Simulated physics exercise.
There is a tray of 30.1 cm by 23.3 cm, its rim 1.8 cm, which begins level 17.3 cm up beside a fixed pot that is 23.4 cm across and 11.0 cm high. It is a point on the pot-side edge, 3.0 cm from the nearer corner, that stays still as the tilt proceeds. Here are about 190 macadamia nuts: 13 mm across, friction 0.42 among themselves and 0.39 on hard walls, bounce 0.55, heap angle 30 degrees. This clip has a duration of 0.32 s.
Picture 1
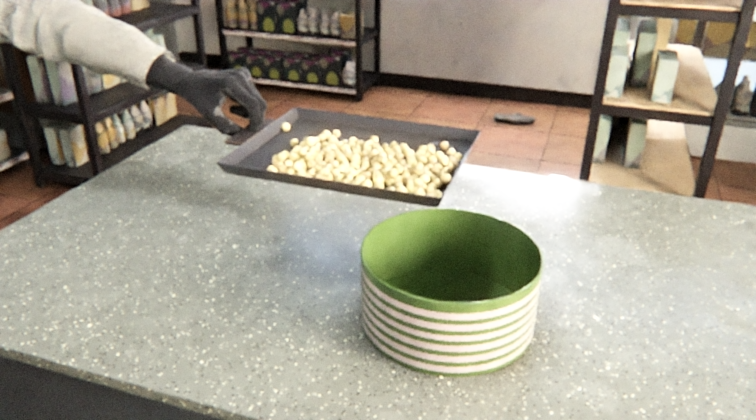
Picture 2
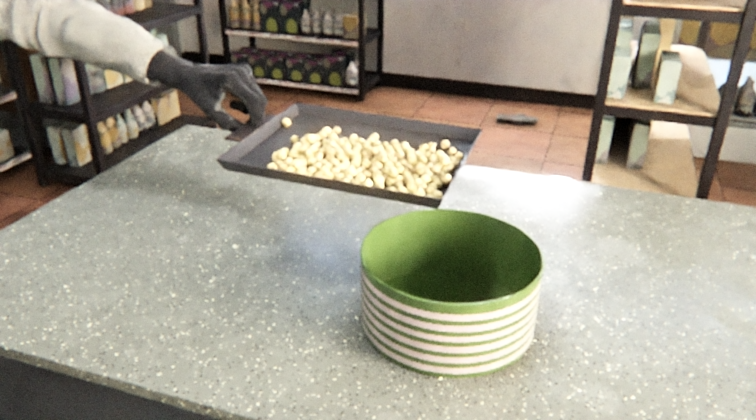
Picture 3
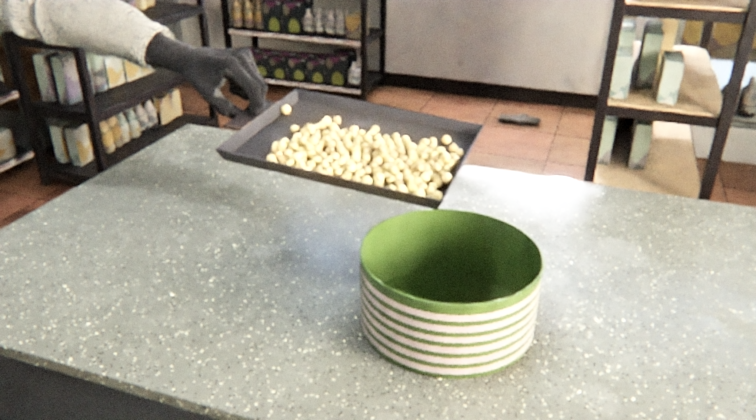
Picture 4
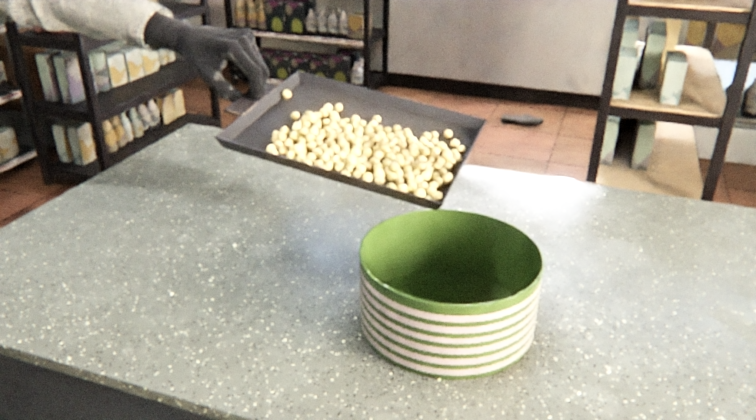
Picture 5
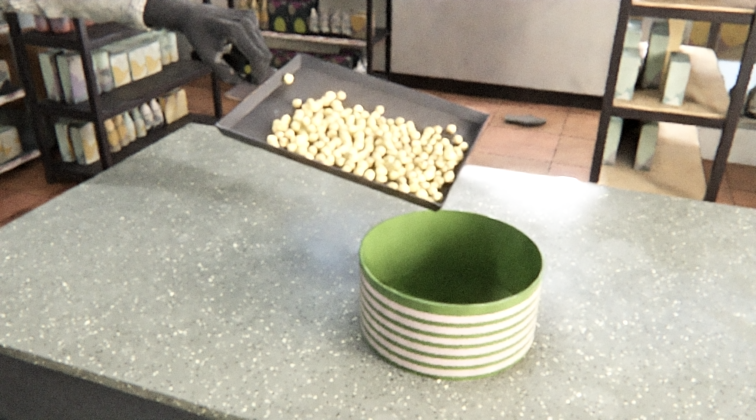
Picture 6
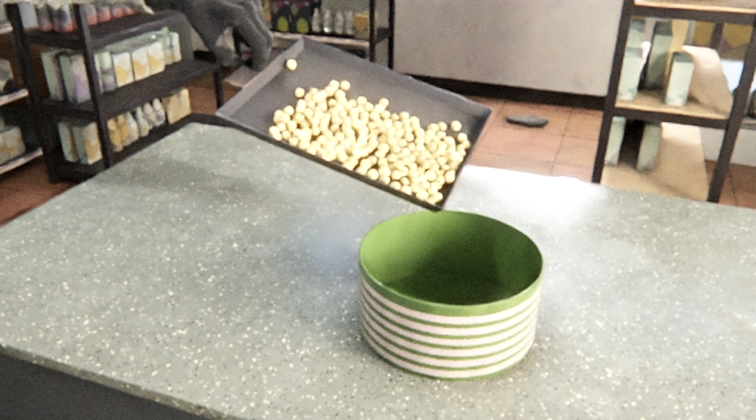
A gloved hand at the far left end of a dark tray of pale, rounded nuts begins raising that side above a speckled counter. The tray slants more and more steeply, its lowest corner above the rim of a green-and-white striped pot, while the nuts stay heaped on it and the pot remains still.
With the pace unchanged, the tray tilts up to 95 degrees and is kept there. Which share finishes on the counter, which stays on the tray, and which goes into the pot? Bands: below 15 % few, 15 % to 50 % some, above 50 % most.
Result: Counter: Few, left on the tray: Few, pot: Most.
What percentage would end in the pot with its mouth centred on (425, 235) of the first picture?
With the pot there, close to 90 per cent.
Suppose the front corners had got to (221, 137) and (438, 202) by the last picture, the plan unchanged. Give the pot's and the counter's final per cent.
Final per cent - pot 90, counter 10.
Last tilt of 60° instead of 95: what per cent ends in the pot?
Around 90 %, I reckon.
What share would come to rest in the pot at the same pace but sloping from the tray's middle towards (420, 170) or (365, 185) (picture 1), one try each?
Roughly 80 % for the first direction, roughly 75 % for the second.
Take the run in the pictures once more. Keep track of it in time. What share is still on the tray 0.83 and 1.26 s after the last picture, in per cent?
The figures go 25 and then 0.
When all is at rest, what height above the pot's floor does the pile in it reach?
Close to 3.5 cm up.
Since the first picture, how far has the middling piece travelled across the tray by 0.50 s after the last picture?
Roughly 6 cm.
Then, 0.50 s after the last picture, tilt 55 degrees; the tray holds 95 %, the pot 0 %.
Then, 0.83 s after the last picture, tilt 79 degrees; the tray holds 25 %, the pot 65 %.
Then, 1.26 s after the last picture, tilt 95 degrees; the tray holds 0 %, the pot 100 %.
In the end, counter 0 %, tray 0 %, pot 100 %.
